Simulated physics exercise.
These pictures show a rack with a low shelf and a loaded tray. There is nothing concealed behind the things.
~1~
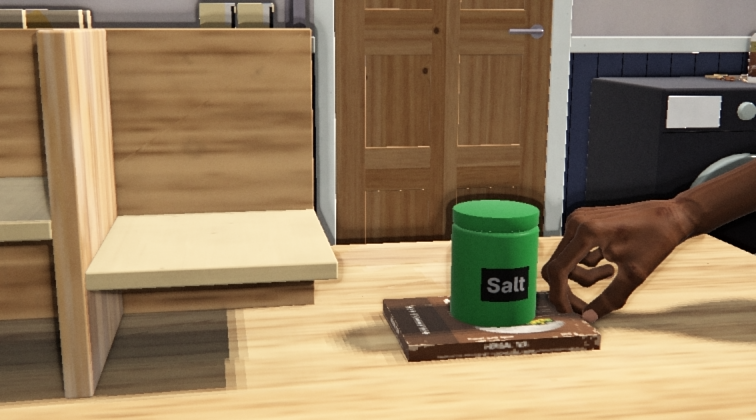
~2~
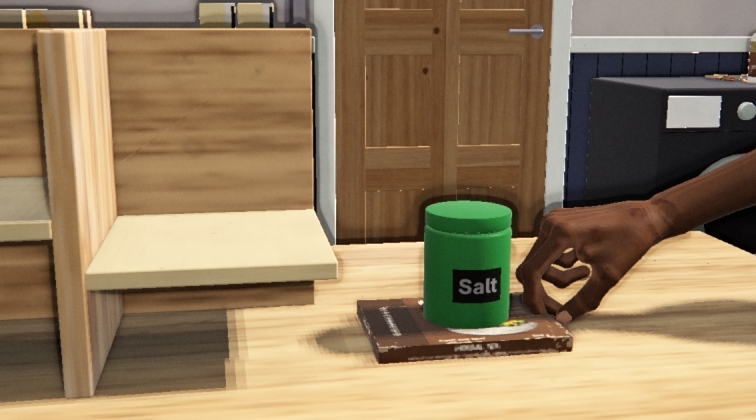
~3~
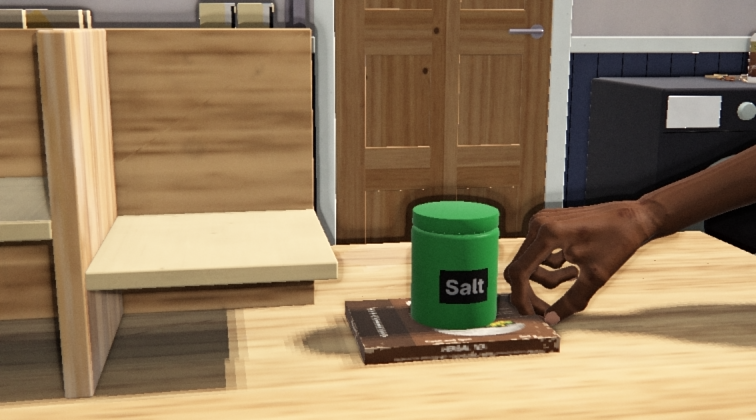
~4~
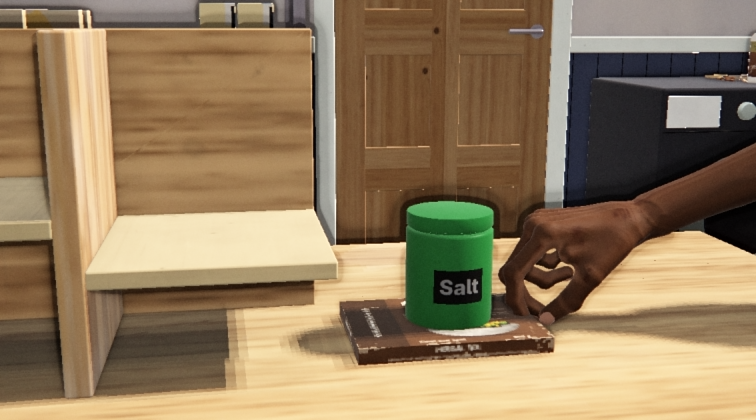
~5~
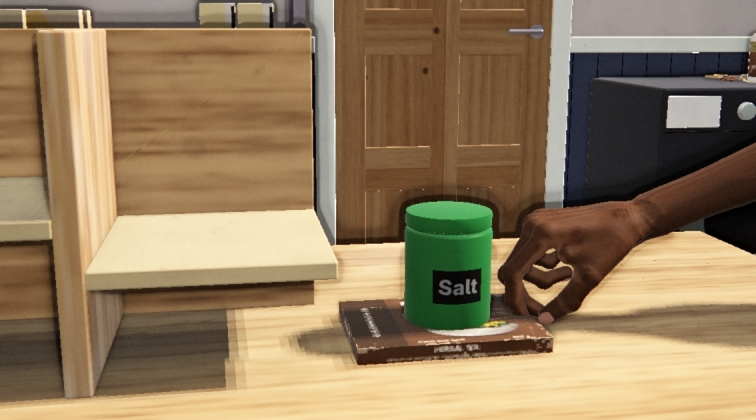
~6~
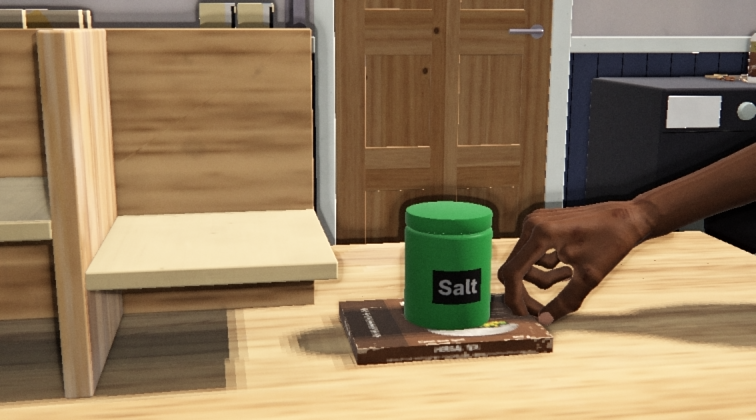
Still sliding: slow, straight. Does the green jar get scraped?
Yes.
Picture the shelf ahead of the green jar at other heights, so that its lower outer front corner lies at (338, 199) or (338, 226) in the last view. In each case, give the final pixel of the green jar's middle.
About (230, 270), then about (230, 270).
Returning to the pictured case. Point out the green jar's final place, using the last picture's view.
About (362, 272).
Then, 1.22 s past the last view, green jar pushed back on its carrier near (368, 269).
Finally, the green jar is knocked back, near (361, 272).
